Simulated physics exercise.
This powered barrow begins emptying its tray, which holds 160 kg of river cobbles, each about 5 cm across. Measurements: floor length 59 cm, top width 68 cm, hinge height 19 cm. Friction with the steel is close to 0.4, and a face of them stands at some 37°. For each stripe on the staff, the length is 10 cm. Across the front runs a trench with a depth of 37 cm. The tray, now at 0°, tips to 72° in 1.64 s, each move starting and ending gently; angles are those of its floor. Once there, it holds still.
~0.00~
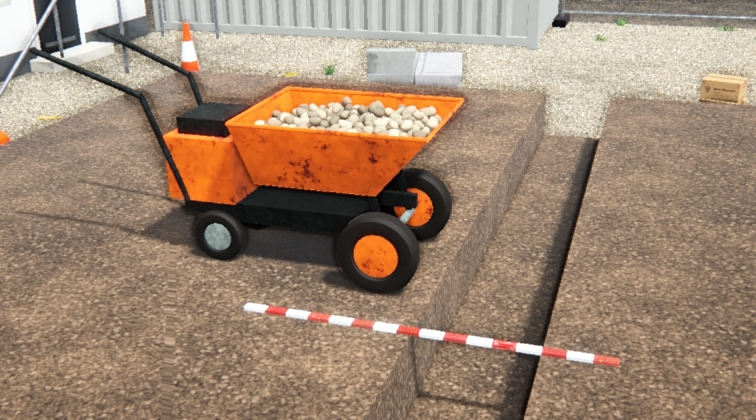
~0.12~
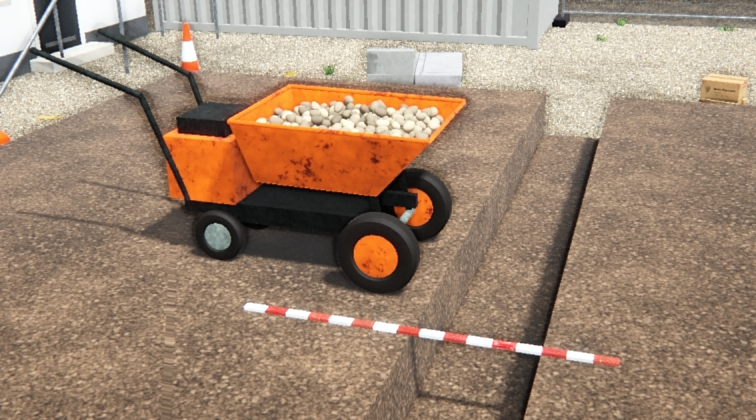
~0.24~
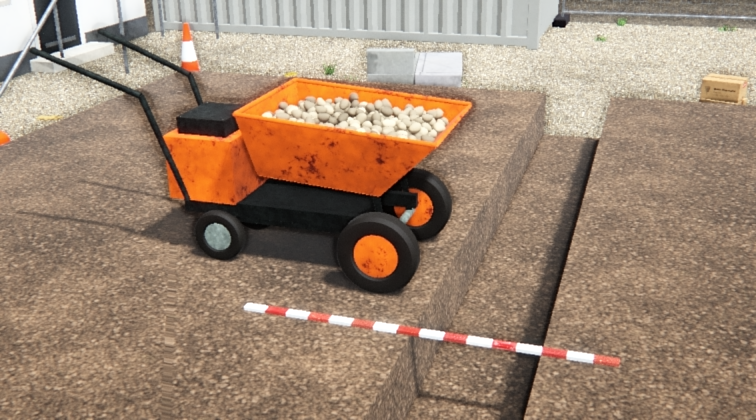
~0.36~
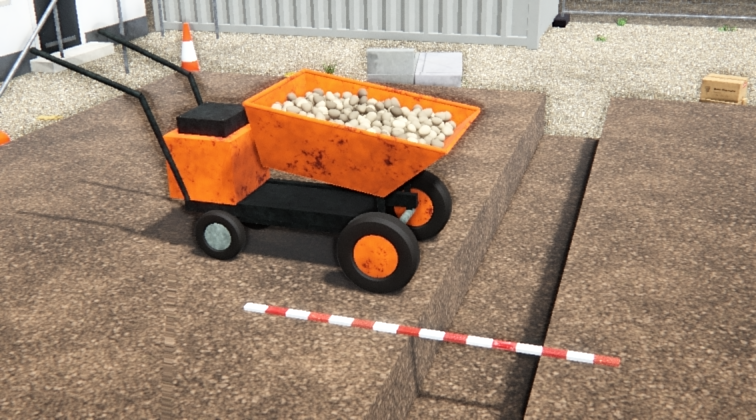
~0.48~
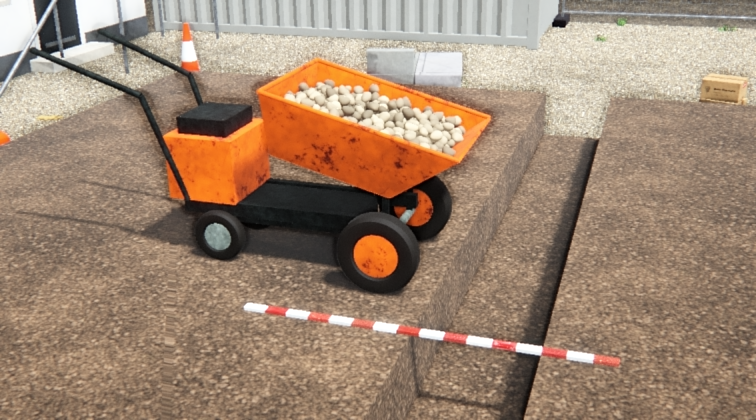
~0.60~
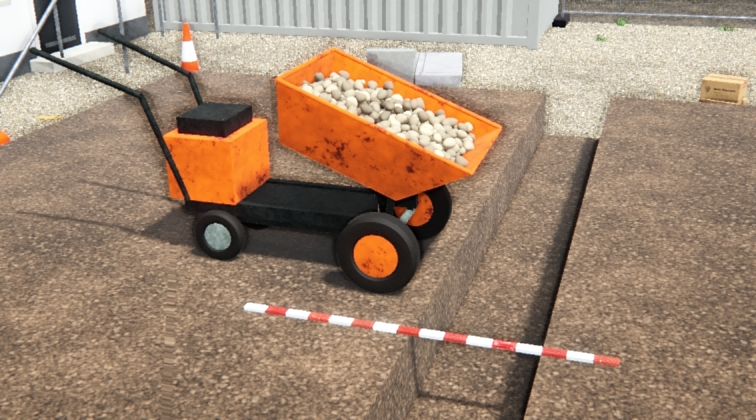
The orange tray full of rounded stones tilts steadily forward to the right on its wheeled barrow.
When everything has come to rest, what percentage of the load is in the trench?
About 57 per cent.
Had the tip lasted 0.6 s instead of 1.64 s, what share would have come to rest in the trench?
My guess is near 35 percent.
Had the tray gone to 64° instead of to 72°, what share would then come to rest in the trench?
Expect roughly 60 per cent.
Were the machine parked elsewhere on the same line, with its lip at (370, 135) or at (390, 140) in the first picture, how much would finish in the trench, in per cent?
Around 100 and then 95 percent.
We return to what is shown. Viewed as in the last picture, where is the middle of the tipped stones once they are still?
Somewhere near pixel (550, 328).
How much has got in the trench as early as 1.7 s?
By then, around 30 percent.
After 1.2 s the floor is at 61°; 98 % in the tray, 2 % in the trench; the foremost stones are at (535, 256).
After 1.7 s the floor is at 72°; 39 % in the tray, 29 % in the trench, 32 % past the trench; the foremost stones are at (682, 315).
After 2.1 s the floor is at 72°; 12 % in the tray, 44 % in the trench, 44 % past the trench; the foremost stones are past the picture's edge.
After 4.0 s the floor is at 72°; 0 % in the tray, 57 % in the trench, 43 % past the trench; the foremost stones are past the picture's edge.
